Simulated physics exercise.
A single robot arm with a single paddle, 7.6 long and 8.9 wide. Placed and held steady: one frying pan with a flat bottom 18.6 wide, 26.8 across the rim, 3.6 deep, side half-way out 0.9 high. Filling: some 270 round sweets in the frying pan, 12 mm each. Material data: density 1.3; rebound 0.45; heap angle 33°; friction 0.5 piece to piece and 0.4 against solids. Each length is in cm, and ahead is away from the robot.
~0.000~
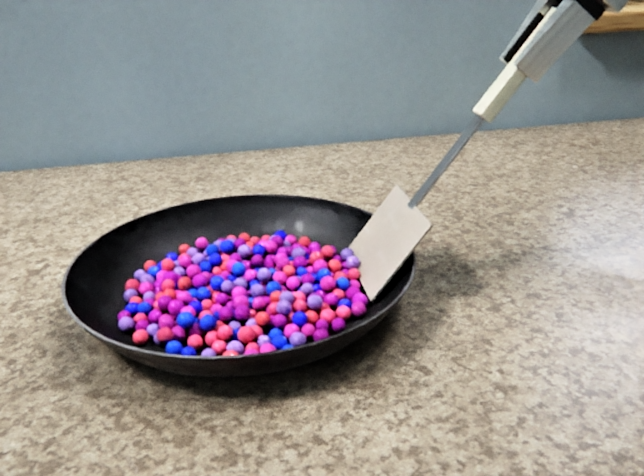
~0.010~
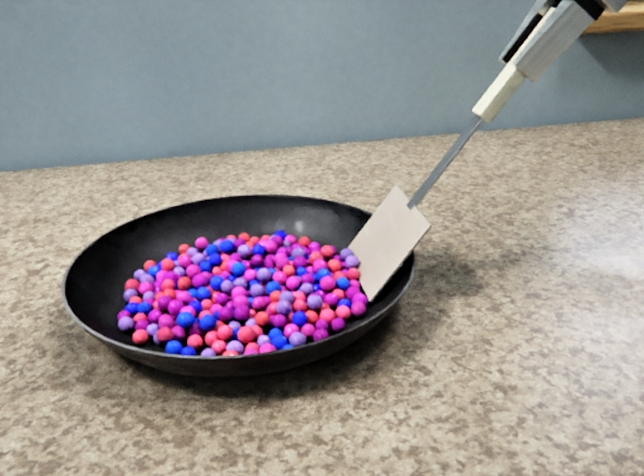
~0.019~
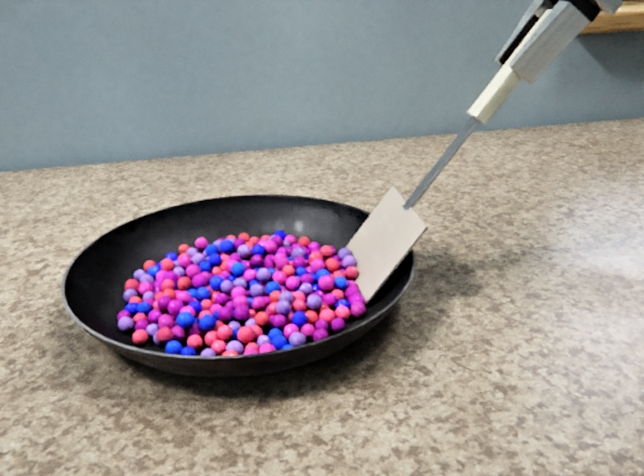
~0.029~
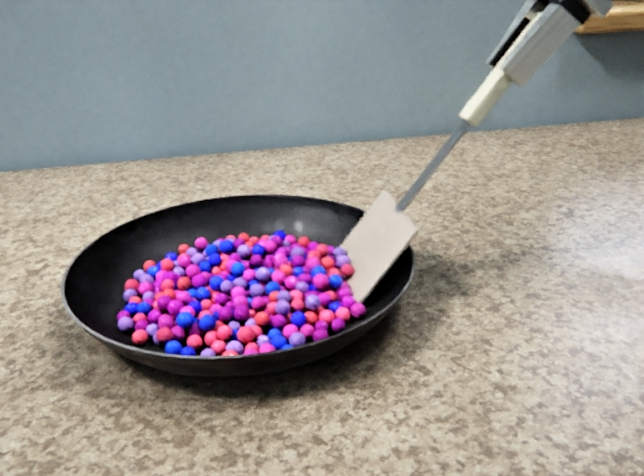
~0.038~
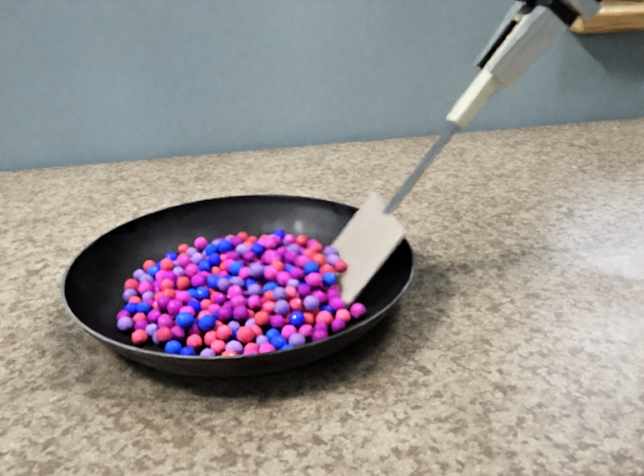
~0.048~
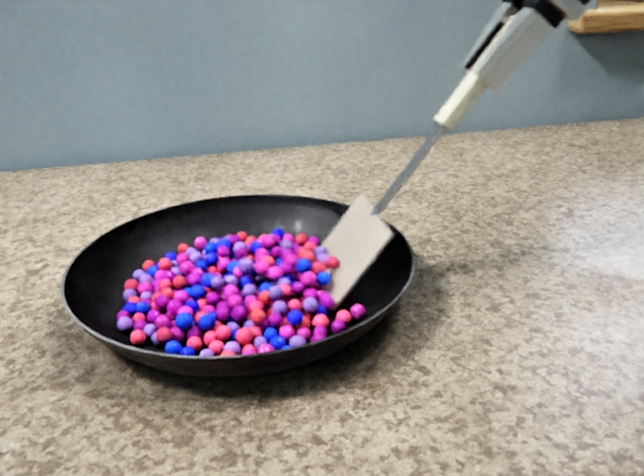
The footage shows a robot arm holding a pale, flat paddle at the right side of a black frying pan of pink, purple, blue and red balls, then moving it a short way left, slightly shifting the nearest balls.
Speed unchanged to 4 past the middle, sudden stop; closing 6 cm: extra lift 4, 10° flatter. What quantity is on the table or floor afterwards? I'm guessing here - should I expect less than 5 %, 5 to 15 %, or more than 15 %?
You should expect 5 to 15 %.
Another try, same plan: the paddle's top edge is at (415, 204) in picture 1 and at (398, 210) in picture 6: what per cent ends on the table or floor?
About 0 per cent.
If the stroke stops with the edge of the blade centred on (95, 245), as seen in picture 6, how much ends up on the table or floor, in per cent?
I'd estimate about 30 per cent.
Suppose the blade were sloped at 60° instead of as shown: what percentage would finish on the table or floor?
Around 5 in a hundred.
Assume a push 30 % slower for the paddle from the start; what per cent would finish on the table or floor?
0 per cent, roughly.
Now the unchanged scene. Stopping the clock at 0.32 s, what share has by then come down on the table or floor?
Some 6 per cent of the load.
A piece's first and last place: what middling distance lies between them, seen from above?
It comes to some 4 cm.
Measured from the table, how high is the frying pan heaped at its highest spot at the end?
Height at rest: Roughly 3.5 cm.
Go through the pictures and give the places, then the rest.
The first picture shows paddle top edge at (414, 203), sloping 52°; upper third of the load around (249, 280), from x 125 to 360, top at y 235; 272 in the frying pan.
The second picture shows paddle top edge at (413, 204), sloping 52°; upper third of the load around (249, 281), from x 125 to 360, top at y 235.
The third picture shows paddle top edge at (409, 205), sloping 52°; upper third of the load around (249, 281), from x 125 to 360, top at y 235.
The fourth picture shows paddle top edge at (401, 208), sloping 52°; upper third of the load around (252, 281), from x 125 to 360, top at y 235.
The fifth picture shows paddle top edge at (389, 210), sloping 52°; upper third of the load around (248, 279), from x 125 to 360, top at y 235.
The sixth picture shows paddle top edge at (377, 212), sloping 52°; upper third of the load around (245, 278), from x 125 to 360, top at y 235; 272 in the frying pan.
By 0.08 s, sloping 52°, highest piece 4 above the table; 272 in the frying pan.
By 0.11 s, sloping 48°, highest piece 5 above the table; 272 in the frying pan.
By 0.32 s, sloping 42°, highest piece 4 above the table; 253 in the frying pan, 19 on the table or floor.
By 1.37 s, sloping 42°, highest piece 3 above the table; 253 in the frying pan, 19 on the table or floor.
Final count, 253 in the frying pan, 19 on the table or floor. That is 7 % on the table or floor.
